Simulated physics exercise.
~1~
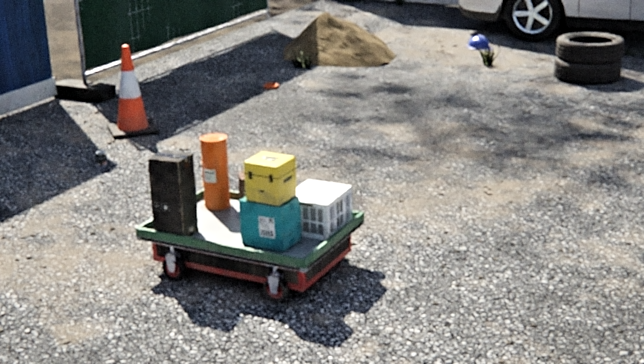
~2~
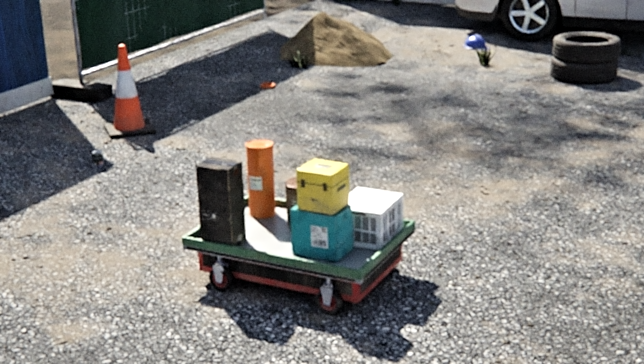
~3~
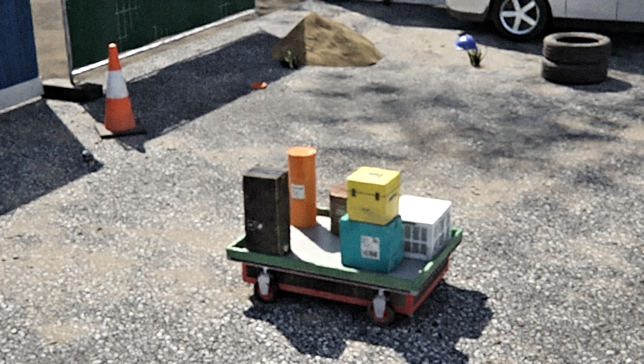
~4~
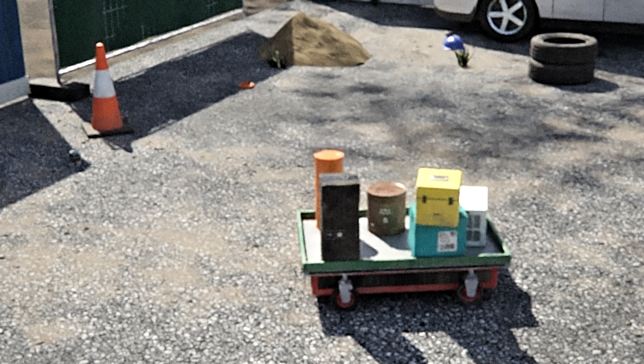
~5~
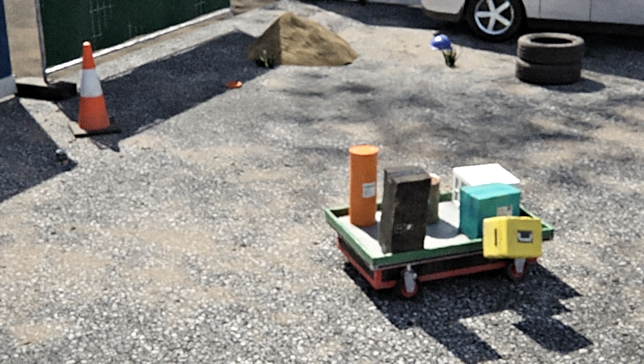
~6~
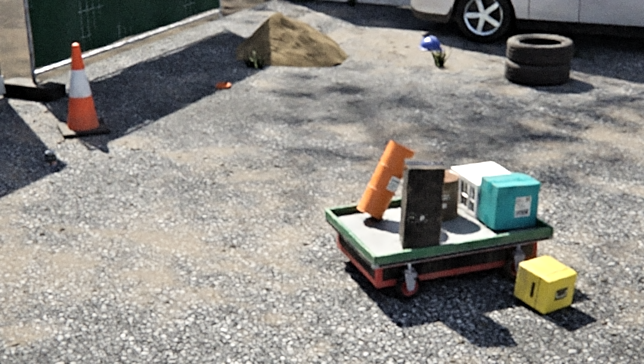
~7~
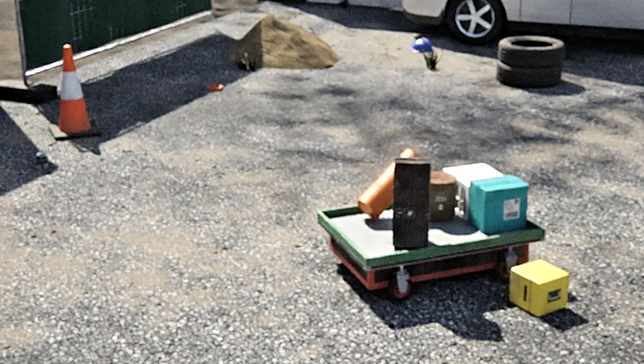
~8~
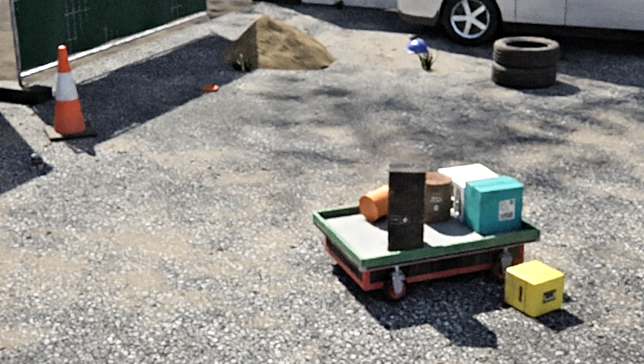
At the start, a low green-edged cart carries a black box, an orange canister, a brown pail, a white crate and a turquoise box topped by a yellow toolbox across a gravel lot. It rolls toward the right, past a traffic cone and a sand pile in the background. As the cart turns, the yellow toolbox slides off the turquoise box and drops over the edge onto the gravel. The cart comes to a halt, and the orange canister leans and topples onto the deck. It ends lying behind the upright black box, while the toolbox rests on the ground beside the cart.
